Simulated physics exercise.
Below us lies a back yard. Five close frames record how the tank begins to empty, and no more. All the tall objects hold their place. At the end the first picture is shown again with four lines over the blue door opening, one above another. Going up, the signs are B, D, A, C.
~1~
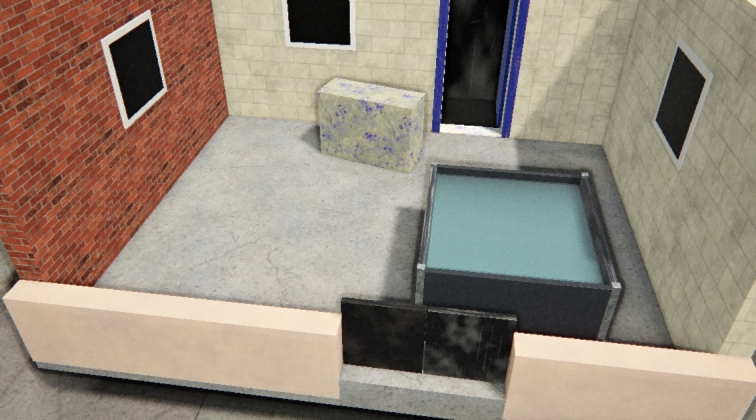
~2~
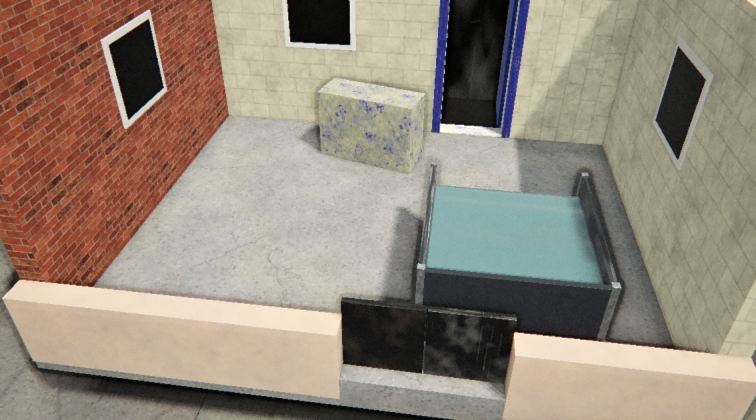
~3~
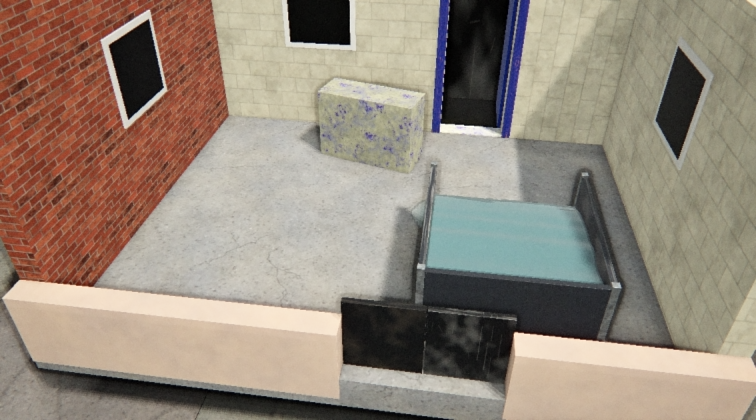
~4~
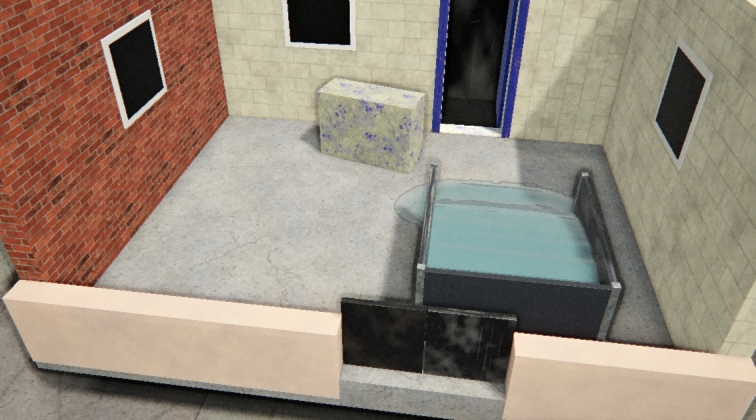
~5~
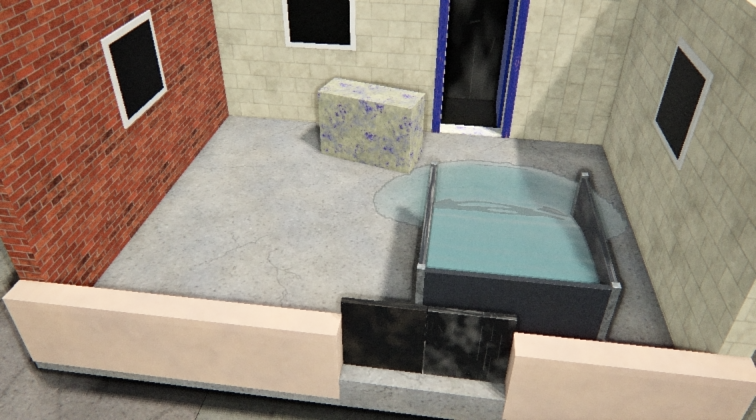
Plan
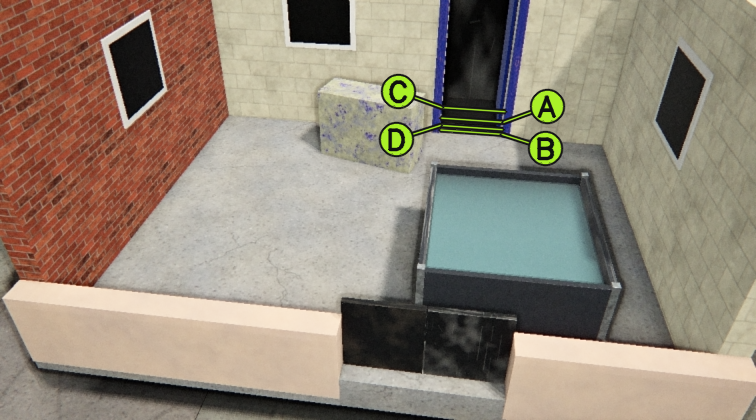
To begin with, water rests in a dark-walled tank in a back yard, near a blue doorway and a shut black gate. The tank's back wall disappears, and the water slumps out through the open side, then spreads in a thin, rounded sheet across the grey ground to the left and right.
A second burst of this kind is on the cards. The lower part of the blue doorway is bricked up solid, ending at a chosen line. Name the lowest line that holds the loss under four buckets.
Line C.
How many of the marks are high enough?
One of them.
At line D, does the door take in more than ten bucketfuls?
Yes.
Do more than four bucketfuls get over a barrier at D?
Yes, it does.
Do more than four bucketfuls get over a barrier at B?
Yes.
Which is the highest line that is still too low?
That would be A.
On the marked copy, A at (472, 120); B at (470, 132); C at (473, 109); D at (471, 127); from the bottom up B, D, A, C.
For line A, about 11 bucketfuls get in.
For line B, dozens of bucketfuls pour in.
For line C, a splash gets over, under a bucket.
For line D, dozens of bucketfuls pour in.
